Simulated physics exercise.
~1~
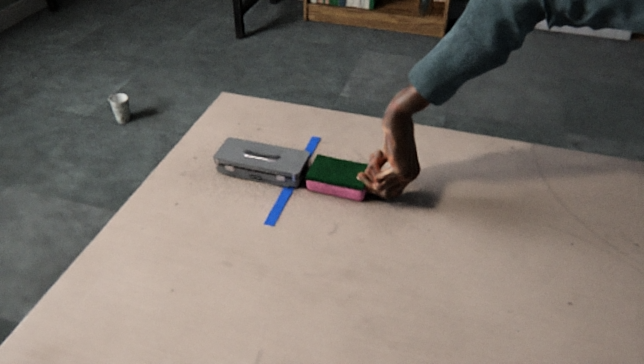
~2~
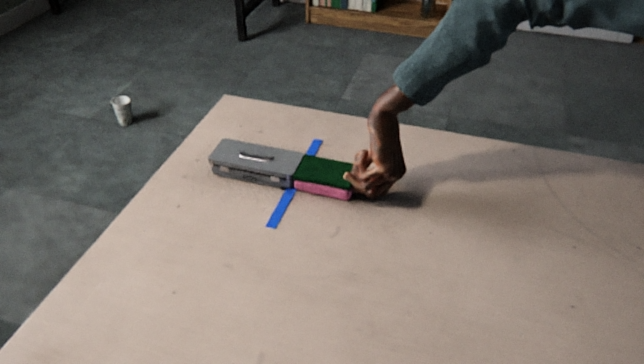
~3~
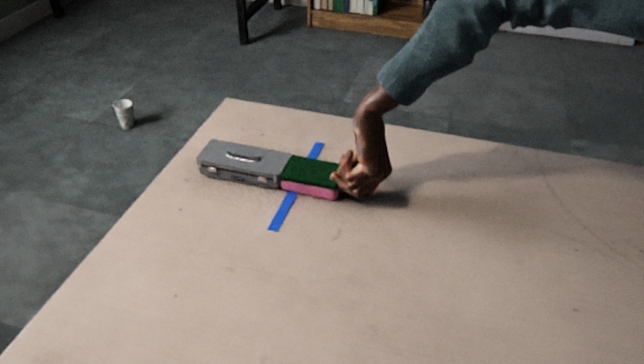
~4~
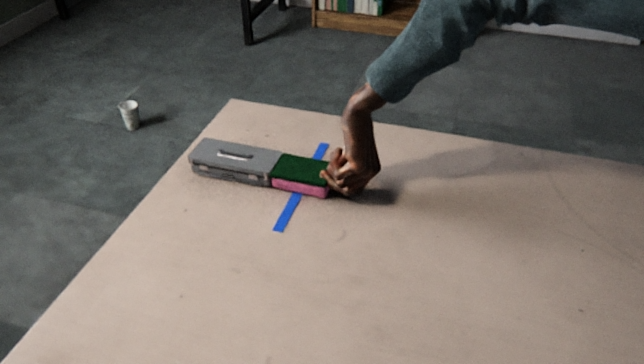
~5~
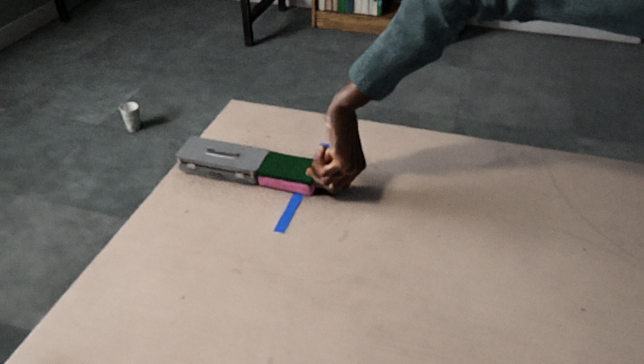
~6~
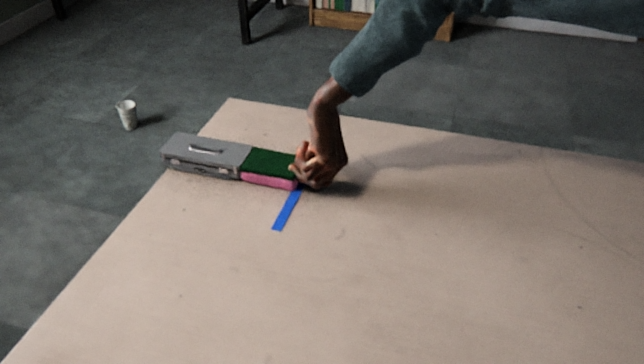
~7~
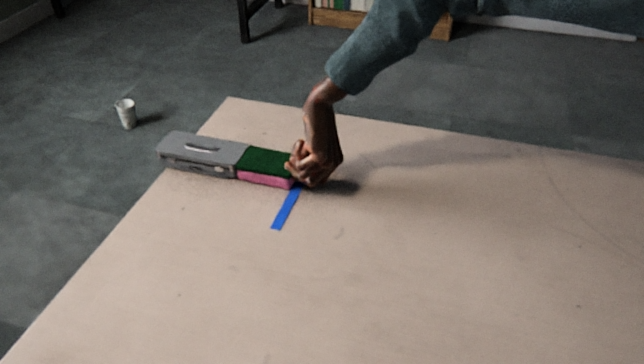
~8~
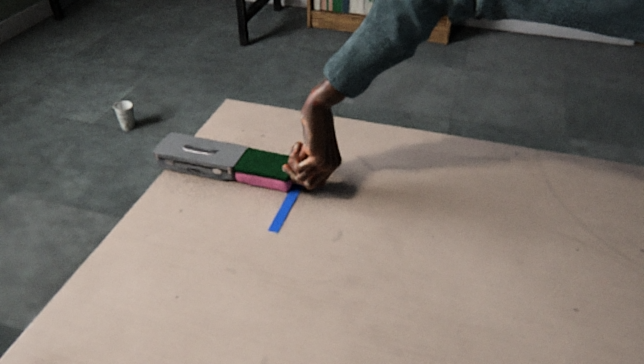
On a tabletop, a hand pushes a pink and green sponge left against a grey case, stopping near blue tape.
